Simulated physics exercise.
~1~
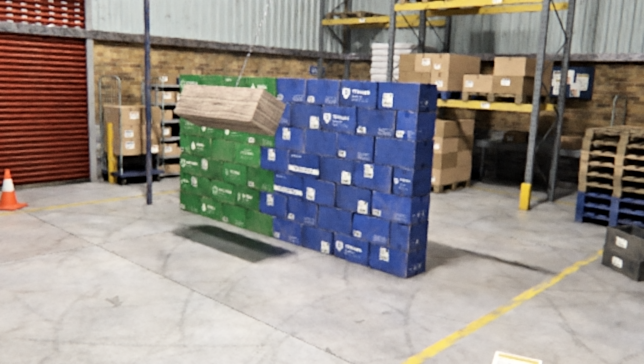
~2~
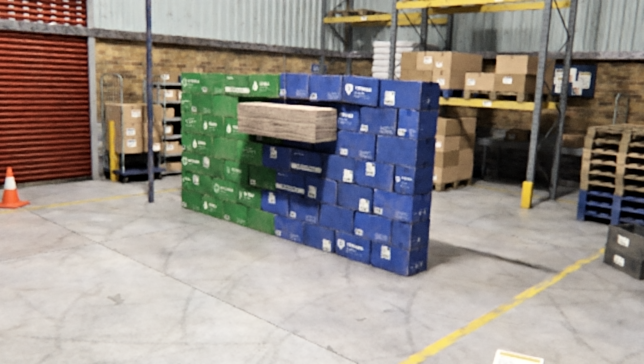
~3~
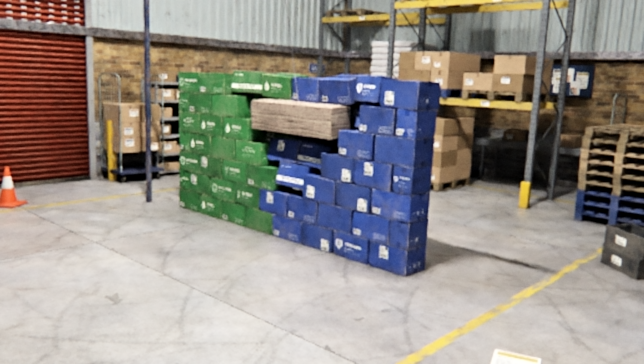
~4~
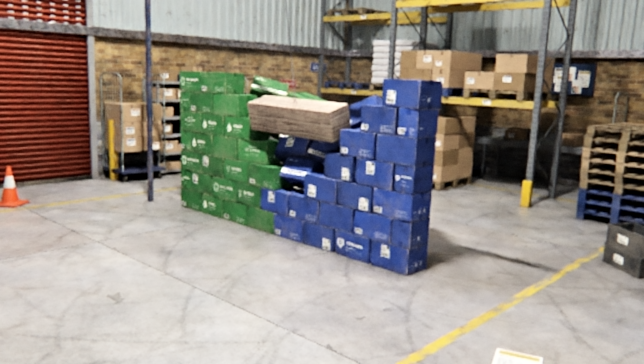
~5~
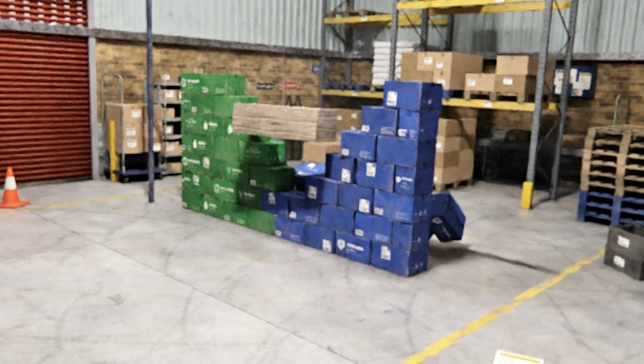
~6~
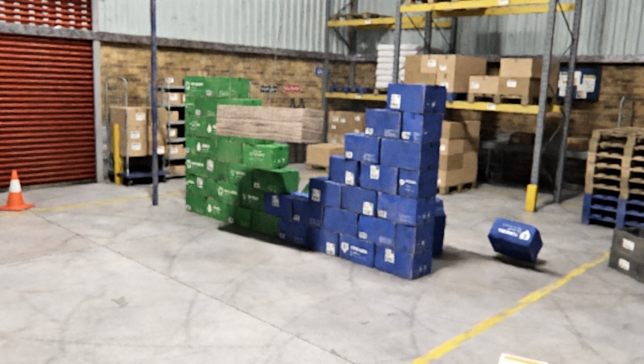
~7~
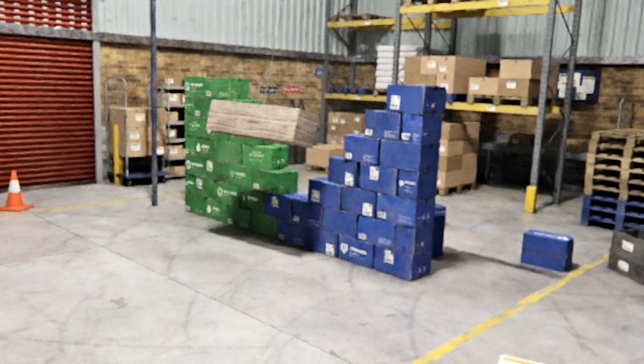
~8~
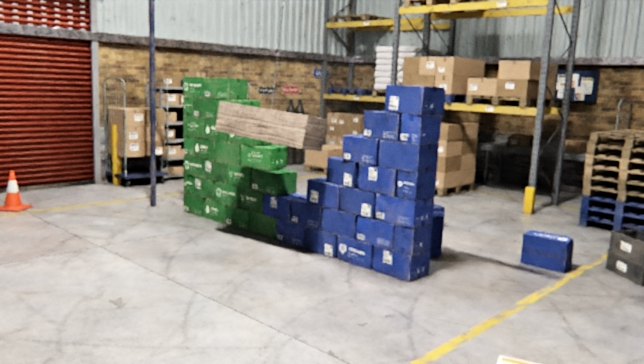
In a warehouse with a brick back wall, filmed from the front by a slightly swaying camera, a wall of stacked cartons stands on the concrete, green on the left and blue on the right, with an orange cone at far left and racks behind. A bundle of timber hanging on a line swings rightward into the upper middle. Cartons shift, tilt and drop behind it, opening a gap. As the timber swings back left, a blue carton tumbles off behind the right end and settles on the floor. The timber hangs over the gap, stepped blue cartons and most green ones still standing.
